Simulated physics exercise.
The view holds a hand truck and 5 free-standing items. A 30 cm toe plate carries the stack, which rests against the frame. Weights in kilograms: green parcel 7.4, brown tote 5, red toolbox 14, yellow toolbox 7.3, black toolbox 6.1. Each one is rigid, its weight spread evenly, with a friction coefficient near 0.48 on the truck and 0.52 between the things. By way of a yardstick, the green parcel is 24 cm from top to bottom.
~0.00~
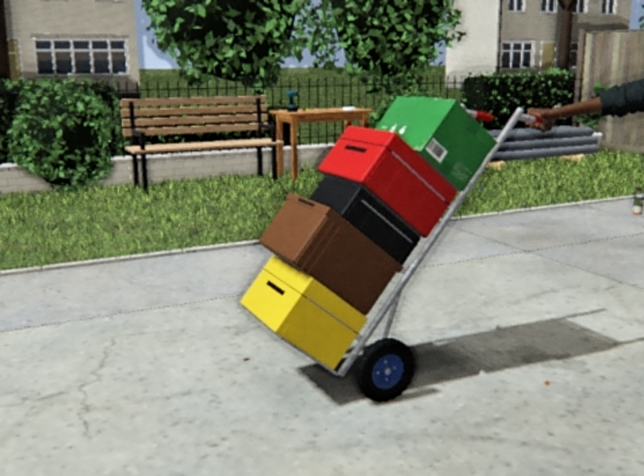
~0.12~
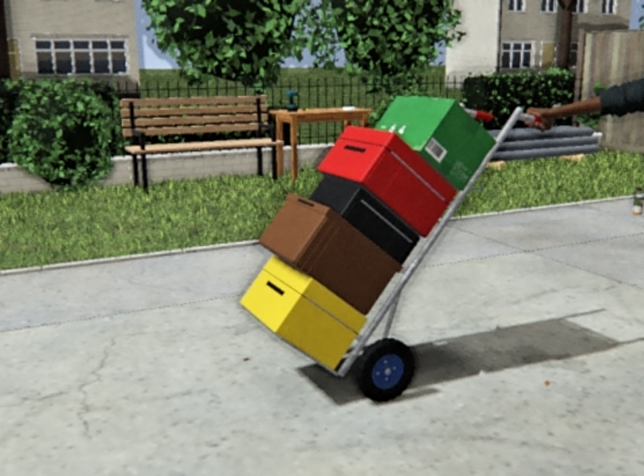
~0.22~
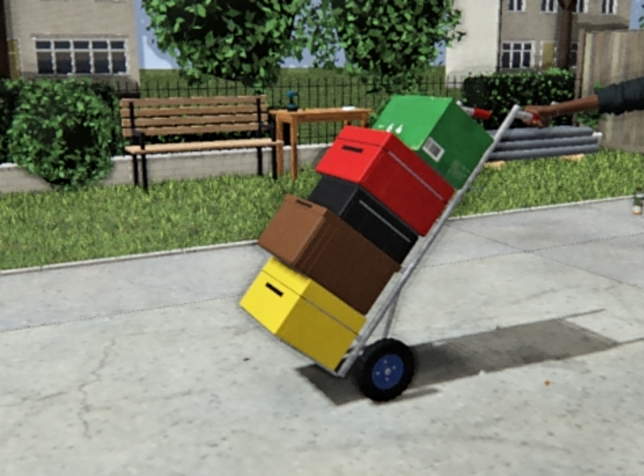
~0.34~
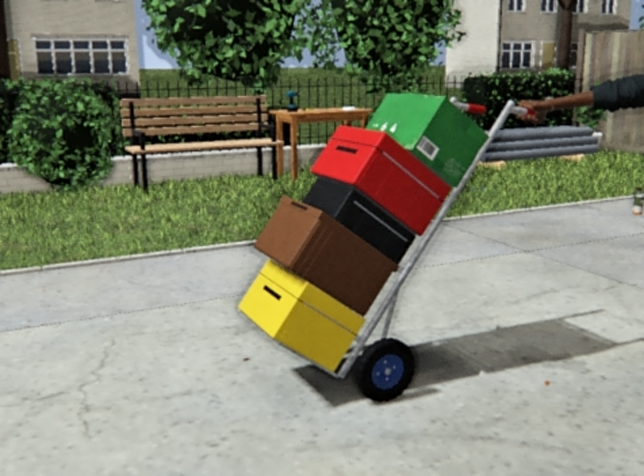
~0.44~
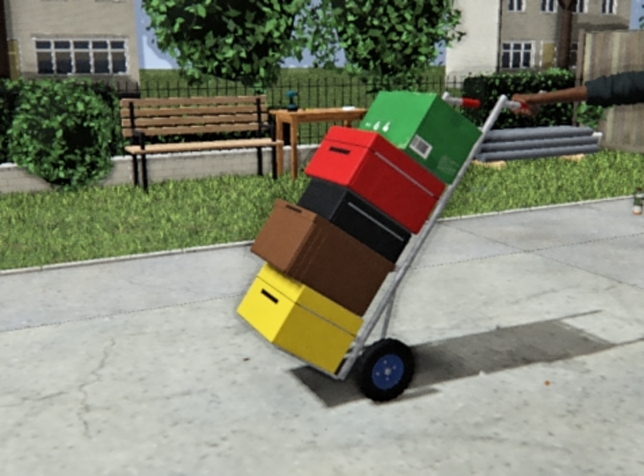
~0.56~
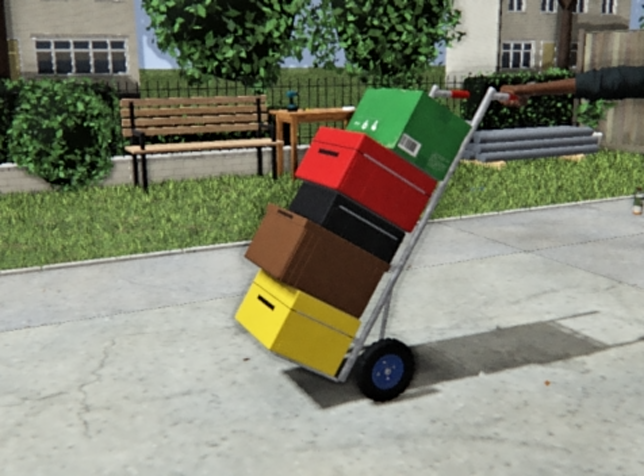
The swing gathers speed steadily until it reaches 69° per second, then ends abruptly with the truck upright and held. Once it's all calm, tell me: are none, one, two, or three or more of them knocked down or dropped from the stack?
Three or more are.
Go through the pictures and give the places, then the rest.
The first frame shows leaning back 40°; green parcel (429, 142); brown tote (328, 254).
The second frame shows leaning back 40°; black toolbox (363, 220); red toolbox (386, 180).
The third frame shows leaning back 39°; yellow toolbox (302, 311); black toolbox (361, 220).
The fourth frame shows leaning back 37°; red toolbox (380, 179); yellow toolbox (300, 313).
The fifth frame shows leaning back 35°; black toolbox (353, 221); red toolbox (374, 179).
The sixth frame shows leaning back 32°; green parcel (404, 133); brown tote (315, 261).
After 1.46 s, truck upright; green parcel 10° off its base near (247, 142); brown tote 10° off its base near (257, 305); red toolbox 10° off its base.
After 2.06 s, truck upright; green parcel and red toolbox now dropped from the stack; brown tote 36° off its base near (215, 319); black toolbox 36° off its base.
After 2.26 s, truck upright; brown tote and black toolbox now dropped from the stack; yellow toolbox 61° off its base.
After 2.46 s, truck upright; yellow toolbox on its side.
In the end (3.5 s), dropped from the stack, green parcel, brown tote, red toolbox and black toolbox; toppled on the truck, yellow toolbox. In the last view, brown tote near (155, 367).
